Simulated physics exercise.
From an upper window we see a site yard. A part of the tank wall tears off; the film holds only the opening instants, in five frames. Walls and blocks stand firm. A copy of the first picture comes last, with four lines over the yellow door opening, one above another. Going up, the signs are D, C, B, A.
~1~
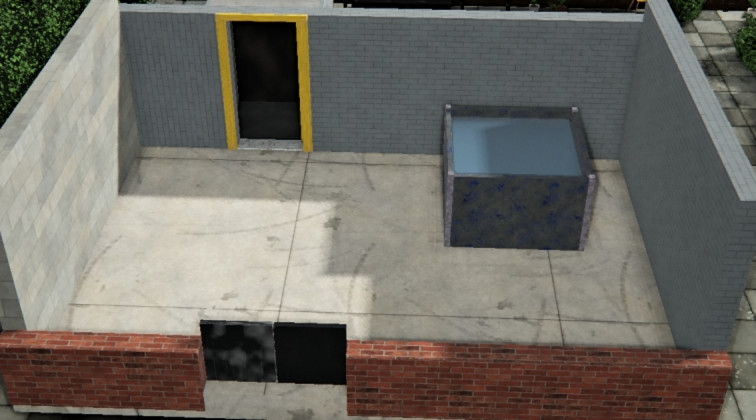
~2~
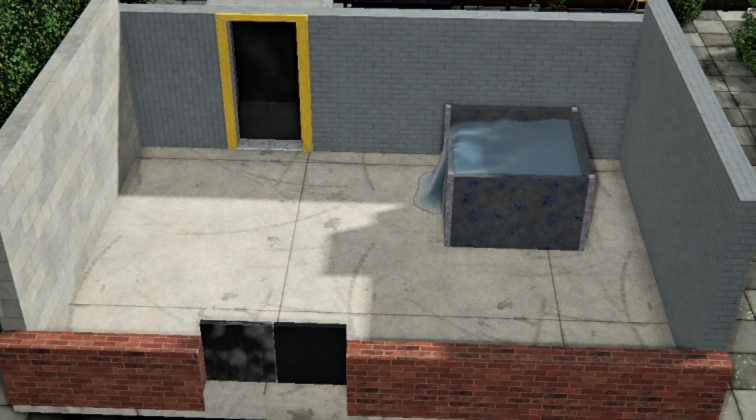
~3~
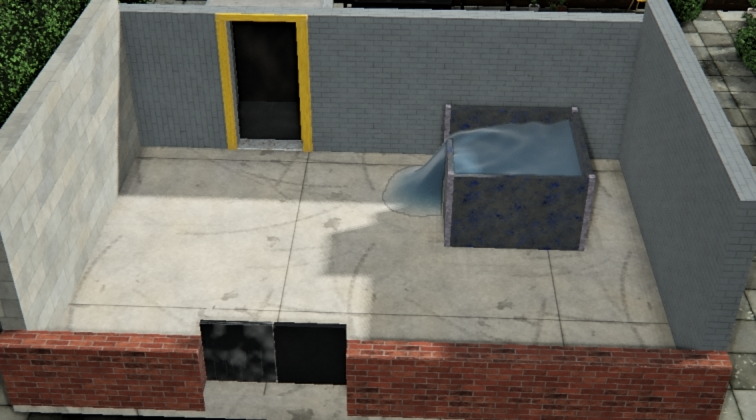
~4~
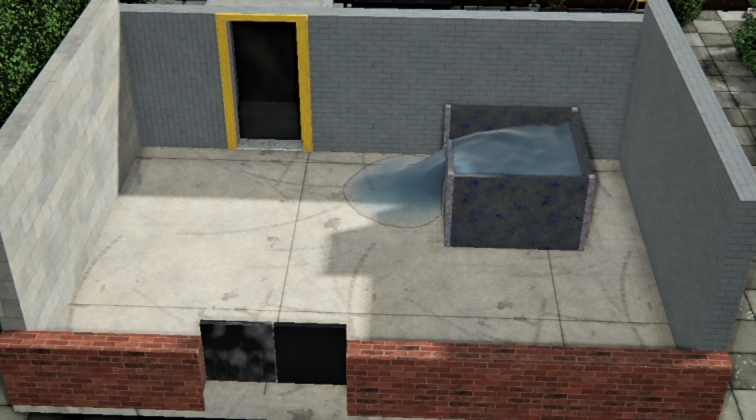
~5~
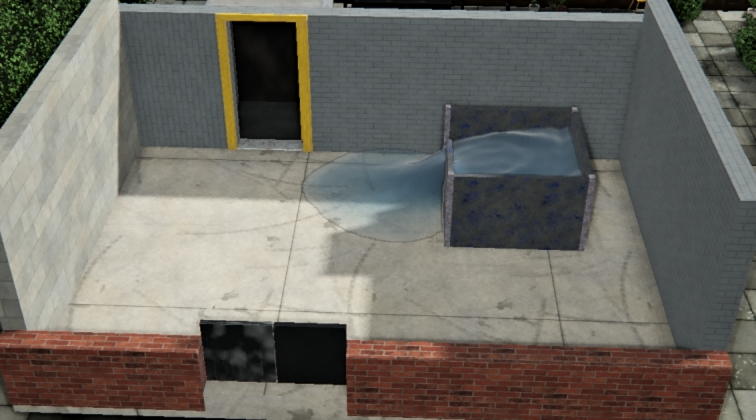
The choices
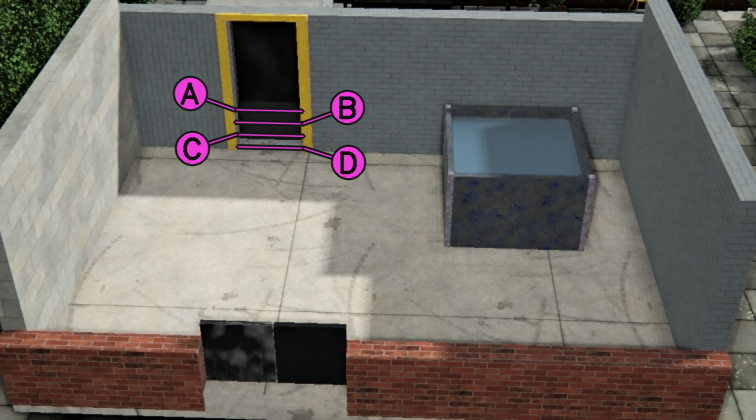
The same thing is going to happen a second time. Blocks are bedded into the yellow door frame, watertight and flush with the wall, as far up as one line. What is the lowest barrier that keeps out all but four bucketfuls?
C is the one.
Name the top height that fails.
That would be D.
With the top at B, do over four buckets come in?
No.
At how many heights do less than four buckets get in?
Three of the four.
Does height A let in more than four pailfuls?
No, that is safe.
On the marked copy, A at (268, 110); B at (269, 123); C at (270, 135); D at (270, 147); from the bottom up D, C, B, A.
For height A, nothing gets over.
For height B, nothing gets over.
For height C, nothing gets over.
For height D, about 11 bucketfuls get in.
